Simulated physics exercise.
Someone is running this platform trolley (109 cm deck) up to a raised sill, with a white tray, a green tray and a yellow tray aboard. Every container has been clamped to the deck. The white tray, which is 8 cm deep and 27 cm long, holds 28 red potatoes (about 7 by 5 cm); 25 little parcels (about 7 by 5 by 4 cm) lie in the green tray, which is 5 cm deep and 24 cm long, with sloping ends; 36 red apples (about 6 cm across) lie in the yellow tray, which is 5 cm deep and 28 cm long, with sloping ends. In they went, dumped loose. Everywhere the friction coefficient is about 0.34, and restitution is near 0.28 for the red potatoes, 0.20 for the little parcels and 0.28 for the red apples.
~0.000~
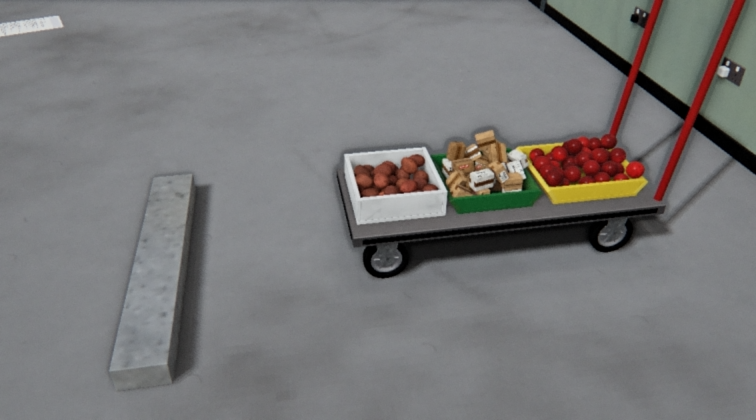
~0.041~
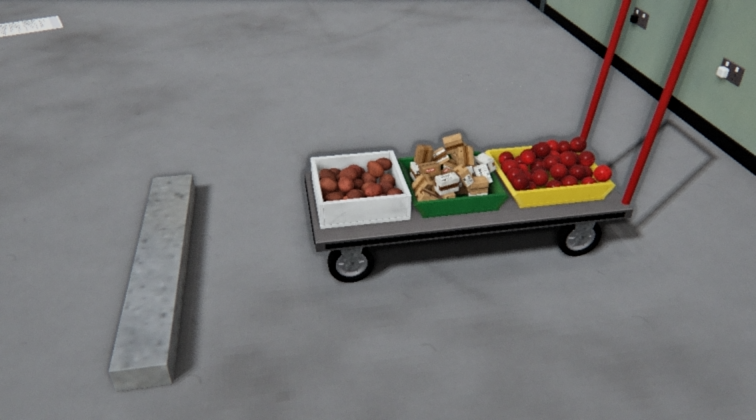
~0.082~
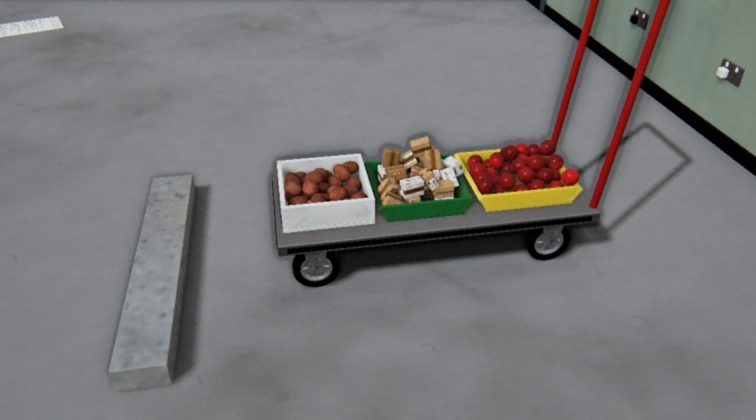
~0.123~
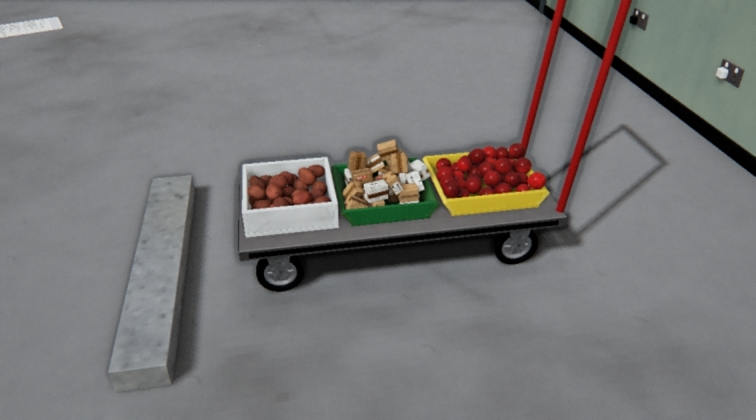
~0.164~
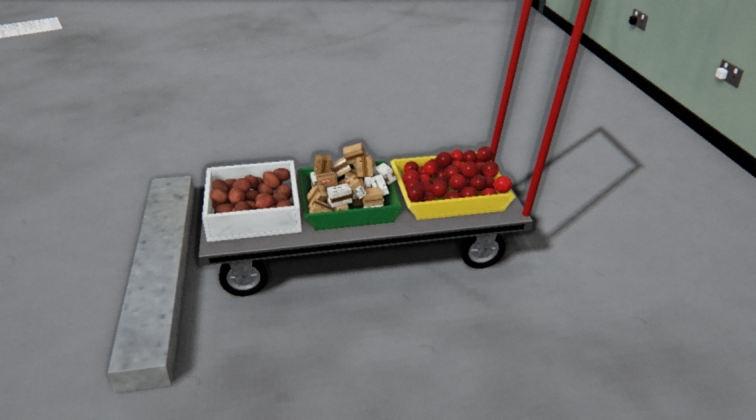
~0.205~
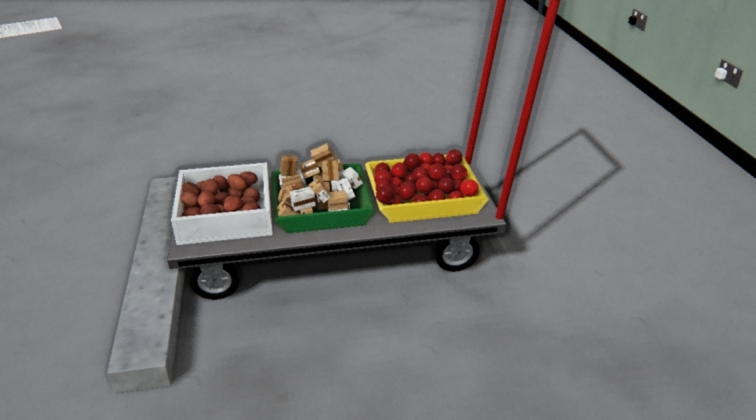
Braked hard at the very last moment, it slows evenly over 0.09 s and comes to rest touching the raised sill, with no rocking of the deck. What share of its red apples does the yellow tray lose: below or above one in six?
It sheds more than one in six of them.
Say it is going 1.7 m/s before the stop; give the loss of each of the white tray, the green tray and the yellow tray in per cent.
In that case the white tray sheds 0 per cent of its load, the green tray 20 per cent, and the yellow tray 20 per cent.
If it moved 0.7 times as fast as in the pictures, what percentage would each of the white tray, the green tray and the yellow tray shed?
In that case the white tray sheds 0 per cent, the green tray 20 per cent and the yellow tray 30 per cent.
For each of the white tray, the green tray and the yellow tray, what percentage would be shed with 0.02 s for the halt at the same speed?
White tray 20, green tray 40, yellow tray 60 %.
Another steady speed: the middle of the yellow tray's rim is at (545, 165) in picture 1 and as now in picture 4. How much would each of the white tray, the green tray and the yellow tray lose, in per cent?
Result - white tray: 0 per cent; green tray: 20 per cent; yellow tray: 20 per cent.
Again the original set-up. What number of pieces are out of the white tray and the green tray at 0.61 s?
Estimated count: White tray around 1, green tray around 8.
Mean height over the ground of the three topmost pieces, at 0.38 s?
I'd put it close to 48 cm.
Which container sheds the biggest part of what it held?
The yellow tray is the one.
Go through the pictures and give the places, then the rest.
In the first picture (we follow the rim corner now nearest the camera), yellow tray at (550, 189); white tray at (361, 199); 61 cm still to roll; nothing out yet.
In the second picture, yellow tray at (516, 193); white tray at (323, 203); 49 cm still to roll.
In the third picture, yellow tray at (482, 196); white tray at (285, 207); 37 cm still to roll.
In the fourth picture, yellow tray at (447, 200); white tray at (247, 211); 25 cm still to roll.
In the fifth picture, yellow tray at (411, 204); white tray at (207, 216); stopping.
In the sixth picture, yellow tray at (383, 207); white tray at (176, 219); stopping; nothing out yet.
After 0.26 s, 0 of 28 out of the white tray, 1 of 25 out of the green tray and 3 of 36 out of the yellow tray.
After 0.38 s, 0 of 28 out of the white tray, 6 of 25 out of the green tray and 15 of 36 out of the yellow tray.
After 0.61 s, 1 of 28 out of the white tray, 7 of 25 out of the green tray and 20 of 36 out of the yellow tray.
When it is over (at 1.12 s), 1 of 28 out of the white tray, 7 of 25 out of the green tray and 21 of 36 out of the yellow tray. Asked share, 21 of 36, 58 per cent.
